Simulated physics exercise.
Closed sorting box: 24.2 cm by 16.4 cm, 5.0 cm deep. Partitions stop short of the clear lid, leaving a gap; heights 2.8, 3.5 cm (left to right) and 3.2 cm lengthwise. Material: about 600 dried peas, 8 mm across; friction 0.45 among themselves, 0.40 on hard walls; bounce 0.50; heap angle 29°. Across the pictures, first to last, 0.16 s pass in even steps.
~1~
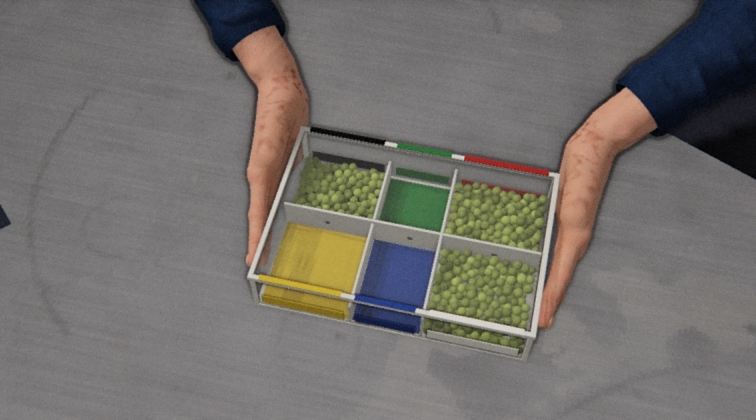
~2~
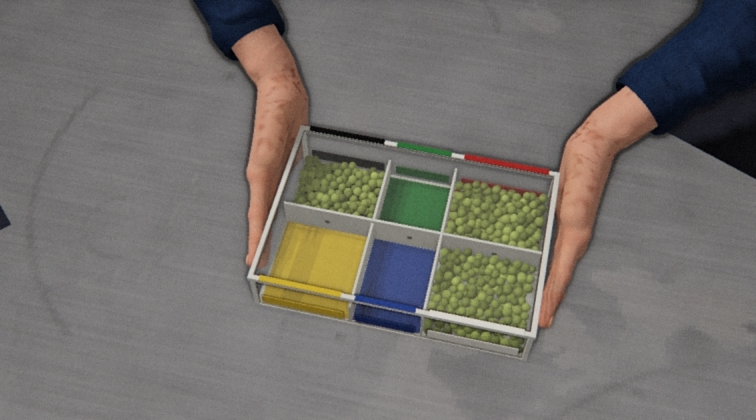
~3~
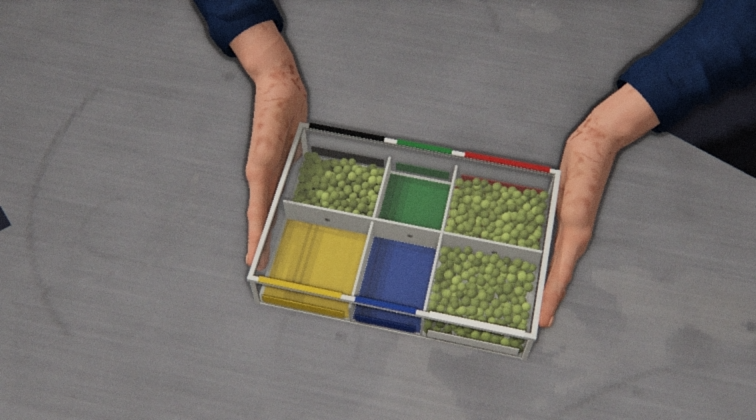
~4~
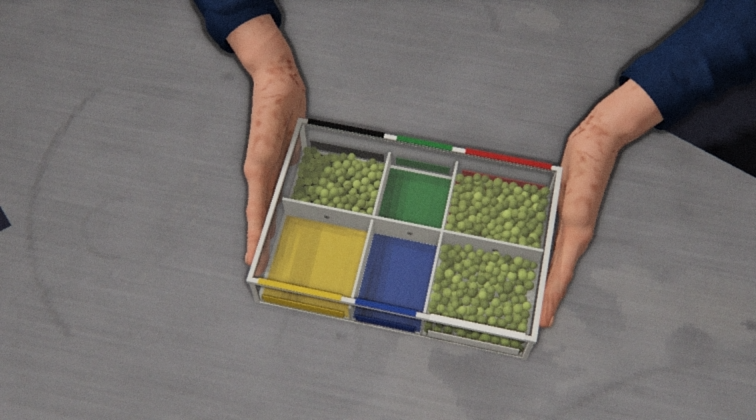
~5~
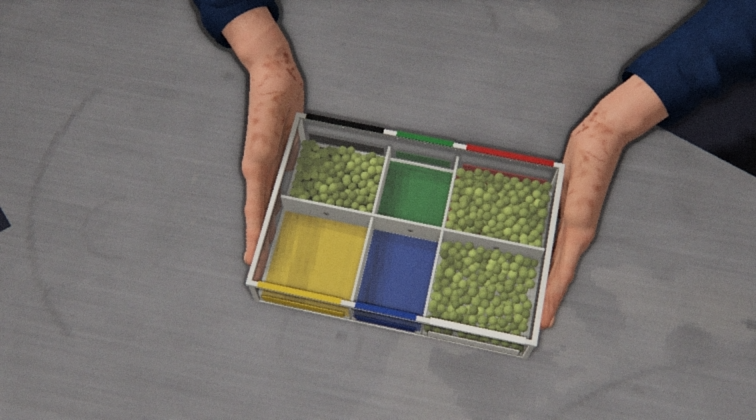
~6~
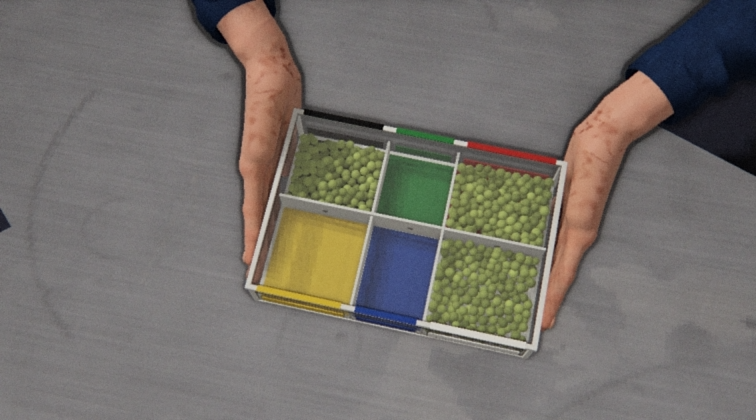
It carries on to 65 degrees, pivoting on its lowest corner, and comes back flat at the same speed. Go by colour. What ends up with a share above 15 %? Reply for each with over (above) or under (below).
Red - over, blue - under, green - under, yellow - under, white - over, black - over.
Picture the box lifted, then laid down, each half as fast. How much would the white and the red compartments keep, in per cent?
Per cent held - white: 45, red: 30.
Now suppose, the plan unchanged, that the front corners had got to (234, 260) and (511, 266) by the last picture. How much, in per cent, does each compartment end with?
Each compartment ends with, in per cent, red 35, blue 5, green 0, yellow 0, white 30 and black 30.
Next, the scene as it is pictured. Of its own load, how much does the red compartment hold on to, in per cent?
Fraction kept: Approx. 80 %.
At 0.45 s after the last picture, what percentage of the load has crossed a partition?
About 5 %.
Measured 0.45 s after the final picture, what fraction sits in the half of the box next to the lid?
Roughly 20 per cent.
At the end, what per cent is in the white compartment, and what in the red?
In the white compartment 45 percent, in the red 30 percent.
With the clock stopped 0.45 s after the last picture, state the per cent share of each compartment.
In per cent: Red 35, blue 0, green 0, yellow 0, white 40, black 25.
Then, 0.45 s after the last picture, tilt 65 degrees; red 35 %, white 40 %, black 25 %.
Then, 0.76 s after the last picture, tilt 26 degrees; red 30 %, yellow 5 %, white 45 %, black 20 %.
Then, 1.16 s after the last picture, tilt 0 degrees; red 30 %, yellow 5 %, white 45 %, black 20 %.
In the end, red 30 %, blue 0 %, green 0 %, yellow 5 %, white 45 %, black 20 %.
